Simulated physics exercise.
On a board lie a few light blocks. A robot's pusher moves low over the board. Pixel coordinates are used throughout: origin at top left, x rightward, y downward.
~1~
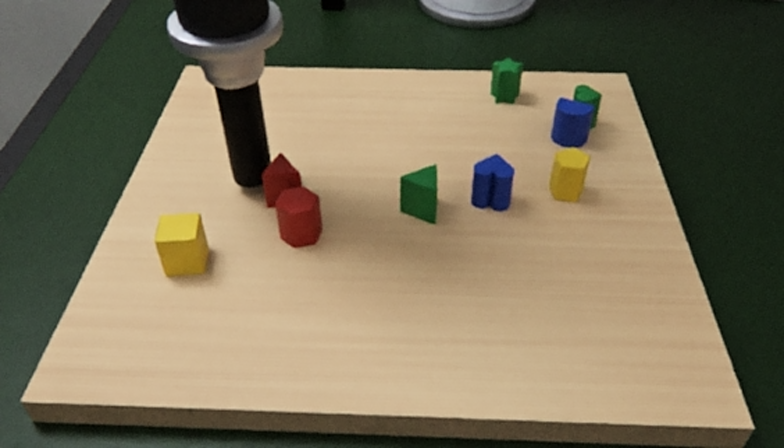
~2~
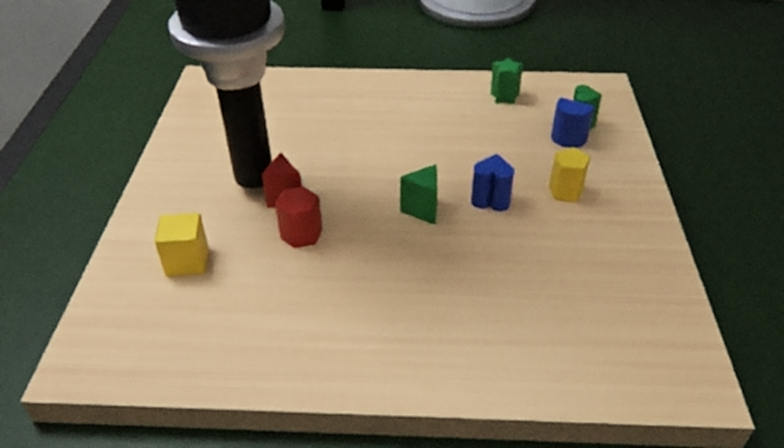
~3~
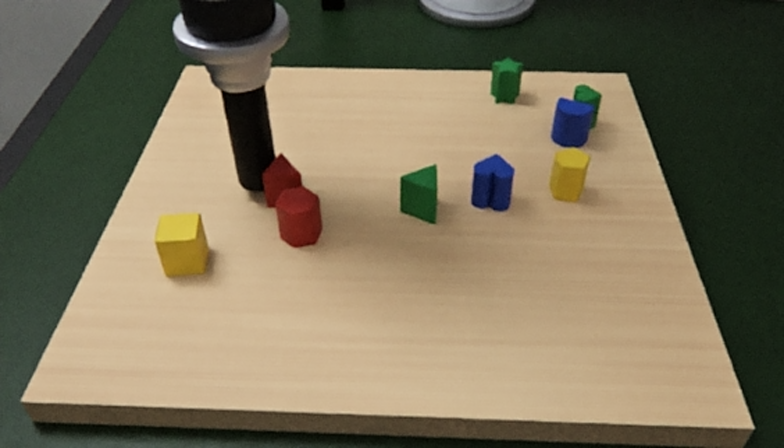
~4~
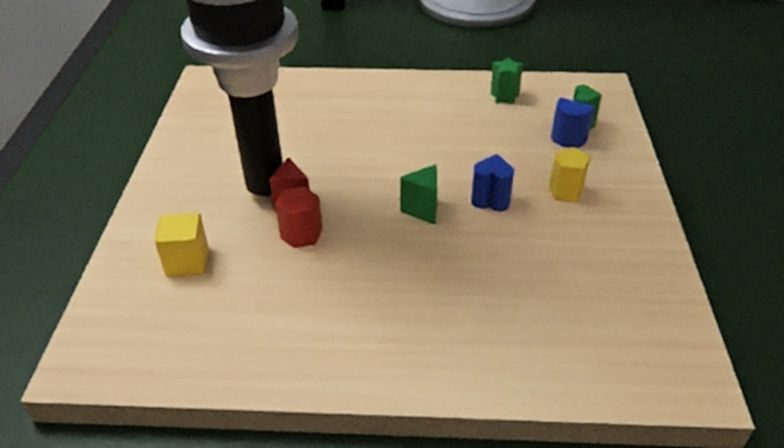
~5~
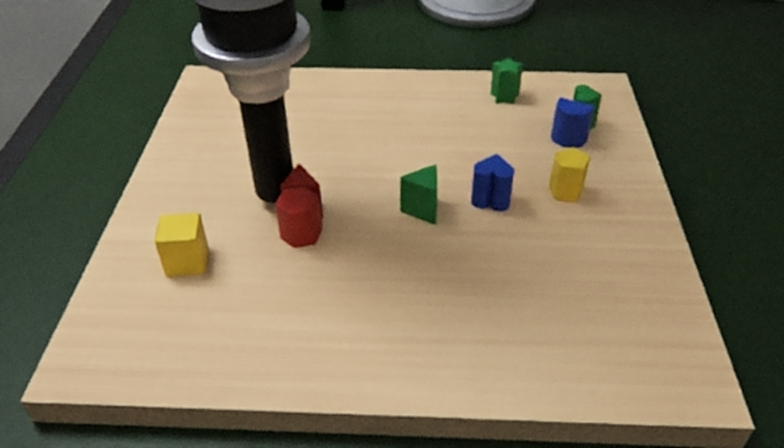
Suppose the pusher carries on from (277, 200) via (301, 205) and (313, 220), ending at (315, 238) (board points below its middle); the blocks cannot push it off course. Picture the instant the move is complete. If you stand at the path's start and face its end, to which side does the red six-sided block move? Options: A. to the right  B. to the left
It's A.
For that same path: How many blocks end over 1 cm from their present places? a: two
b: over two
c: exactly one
a.
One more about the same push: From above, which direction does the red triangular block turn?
The block spins anticlockwise.
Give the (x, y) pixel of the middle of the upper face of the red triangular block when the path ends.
The centre of its top will be at (347, 200).
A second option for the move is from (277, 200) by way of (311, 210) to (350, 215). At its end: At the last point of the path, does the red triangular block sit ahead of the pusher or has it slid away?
It is still ahead of the pusher.
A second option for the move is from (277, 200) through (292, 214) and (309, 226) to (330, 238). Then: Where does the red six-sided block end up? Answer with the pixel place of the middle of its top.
It ends at (319, 232).
On the path given first. Halfway along, pusher (309, 203); red six-sided block (298, 205), turned 30° clockwise; red triangular block (335, 189), turned 20° clockwise.
At the end, pusher (314, 229); red six-sided block (297, 233), turned 40° clockwise; red triangular block (347, 200), turned 25° anticlockwise.
